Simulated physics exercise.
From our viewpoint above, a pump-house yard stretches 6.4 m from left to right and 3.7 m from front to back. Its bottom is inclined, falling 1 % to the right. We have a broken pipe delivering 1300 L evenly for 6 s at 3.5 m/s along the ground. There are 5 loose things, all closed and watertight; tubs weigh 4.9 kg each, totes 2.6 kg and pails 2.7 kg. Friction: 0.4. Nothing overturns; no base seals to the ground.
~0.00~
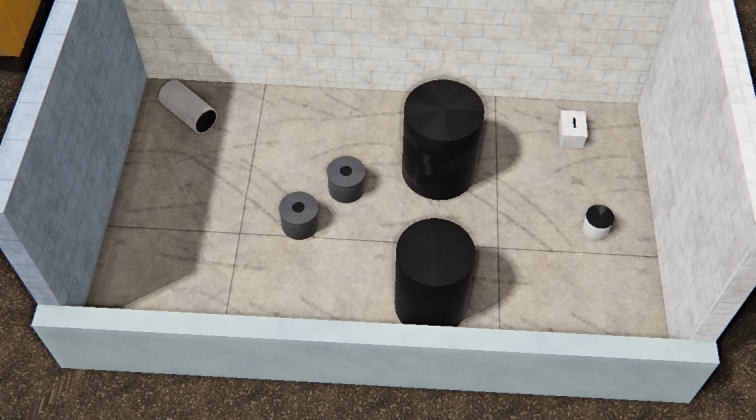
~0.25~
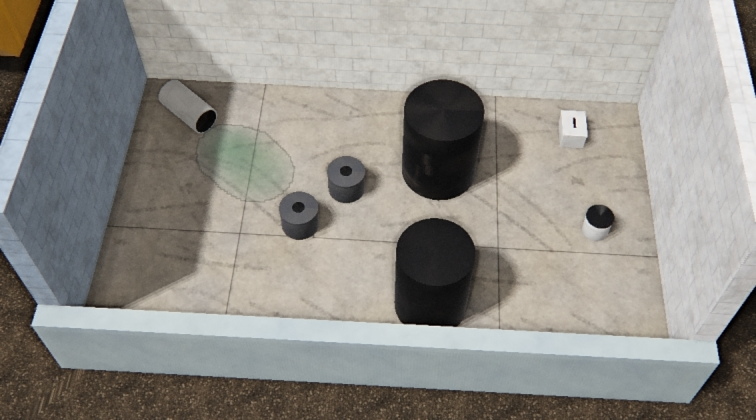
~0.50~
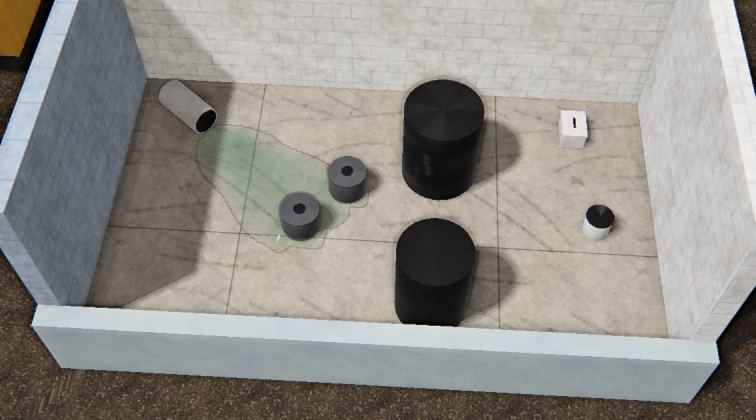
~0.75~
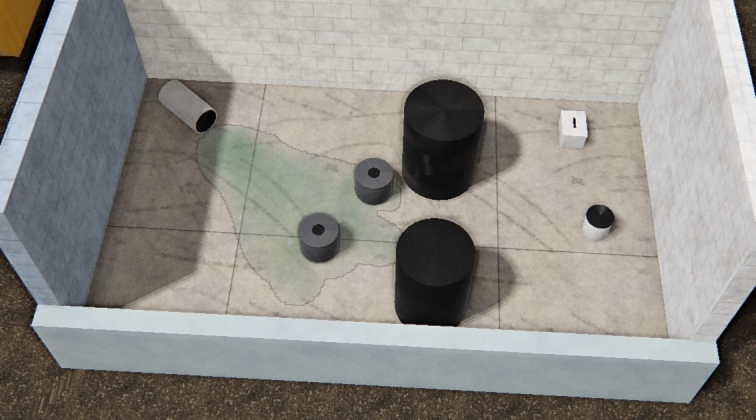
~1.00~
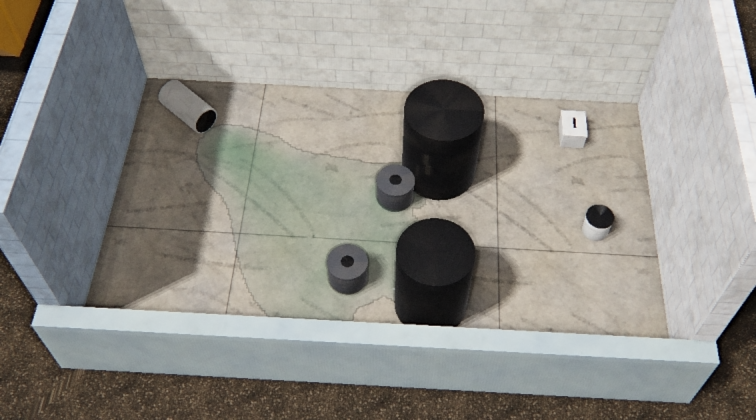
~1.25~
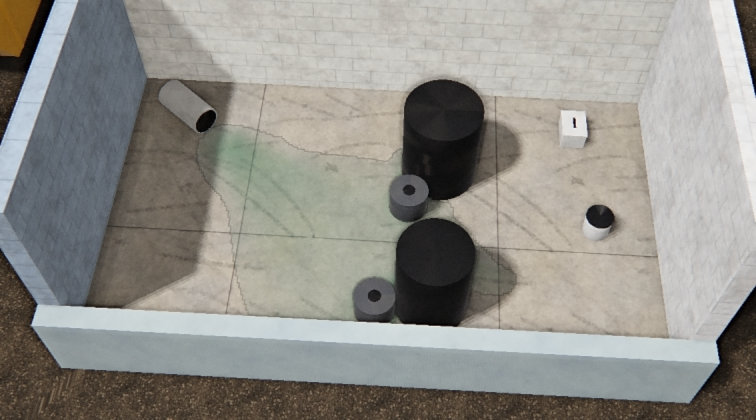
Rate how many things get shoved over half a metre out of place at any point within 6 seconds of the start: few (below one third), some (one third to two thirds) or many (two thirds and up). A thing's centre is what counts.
Many.
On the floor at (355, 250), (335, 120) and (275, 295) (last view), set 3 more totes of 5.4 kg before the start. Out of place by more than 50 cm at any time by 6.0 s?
Taking them one at a time: Above the mark; below the mark; above the mark.
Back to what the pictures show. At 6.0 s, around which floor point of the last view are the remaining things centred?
About (503, 171).
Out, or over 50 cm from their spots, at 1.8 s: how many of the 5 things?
I get 2.
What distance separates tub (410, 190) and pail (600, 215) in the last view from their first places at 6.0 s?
In turn they sit 350 cm and 200 cm away.
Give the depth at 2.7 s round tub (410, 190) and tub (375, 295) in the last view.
Close to 3 and 21 centimetres.
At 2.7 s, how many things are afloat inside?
Total: 1.
After 1.8 s 2 of 5 are over 50 cm from their spots; 2 afloat.
After 2.7 s 2 of 5 are over 50 cm from their spots; 1 afloat.
After 4.2 s 3 of 5 are over 50 cm from their spots; 2 afloat.
After 6.0 s 4 of 5 are over 50 cm from their spots, and 4 have been at some point; 3 afloat.
